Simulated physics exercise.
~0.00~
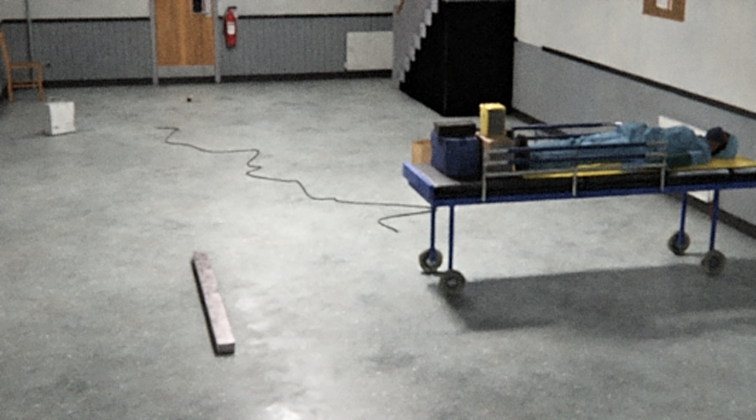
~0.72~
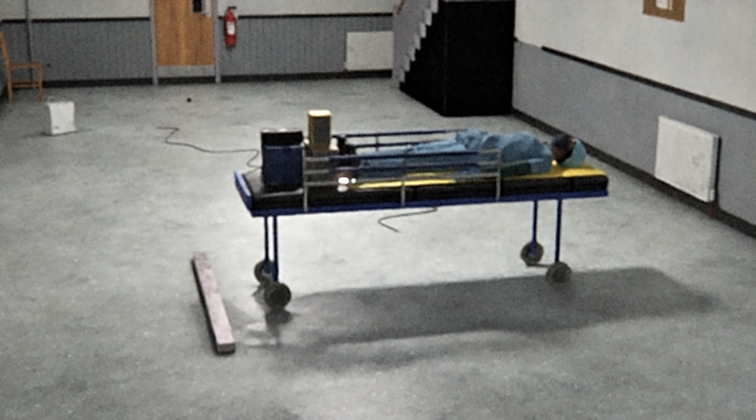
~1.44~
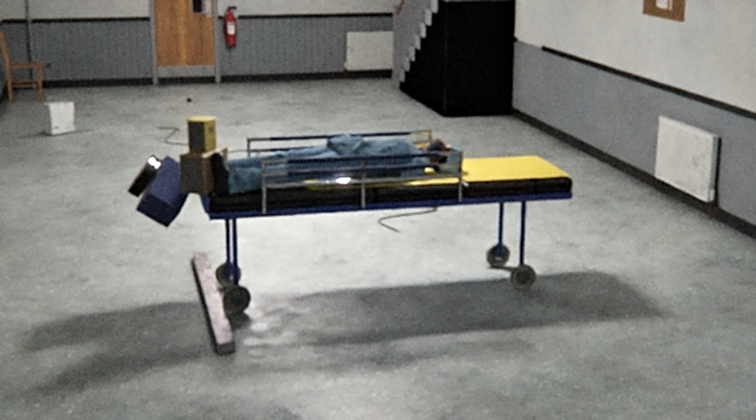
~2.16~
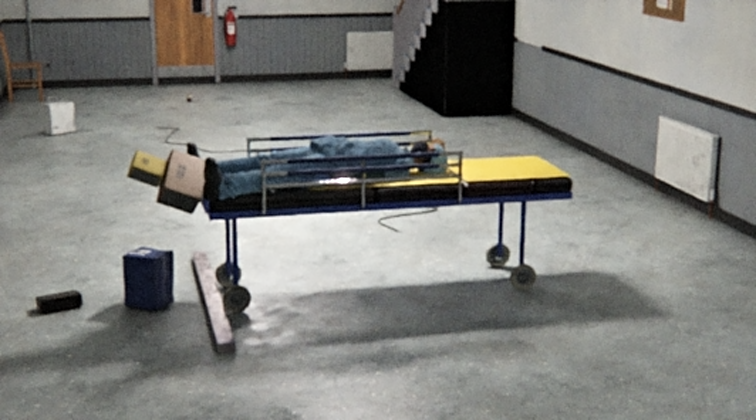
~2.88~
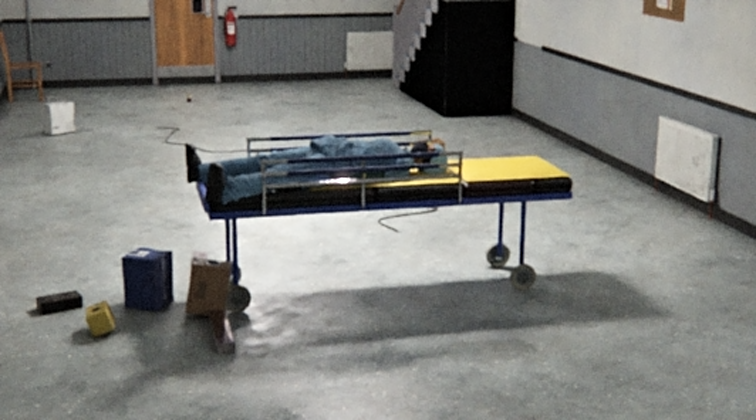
A person in blue clothing lies limp on a wheeled trolley with a yellow and black mattress, seen from a fixed side view in a grey-floored hall with a door, fire extinguisher and stairs behind. A blue holdall, a black box, a yellow case and a brown box ride at the left end. The trolley rolls left until its leading wheels meet a sill on the floor and it stops flat. The person slides feet first toward that end as the holdall and black box tip off, then the yellow and brown ones follow. All four rest on the floor, while the person stays aboard.
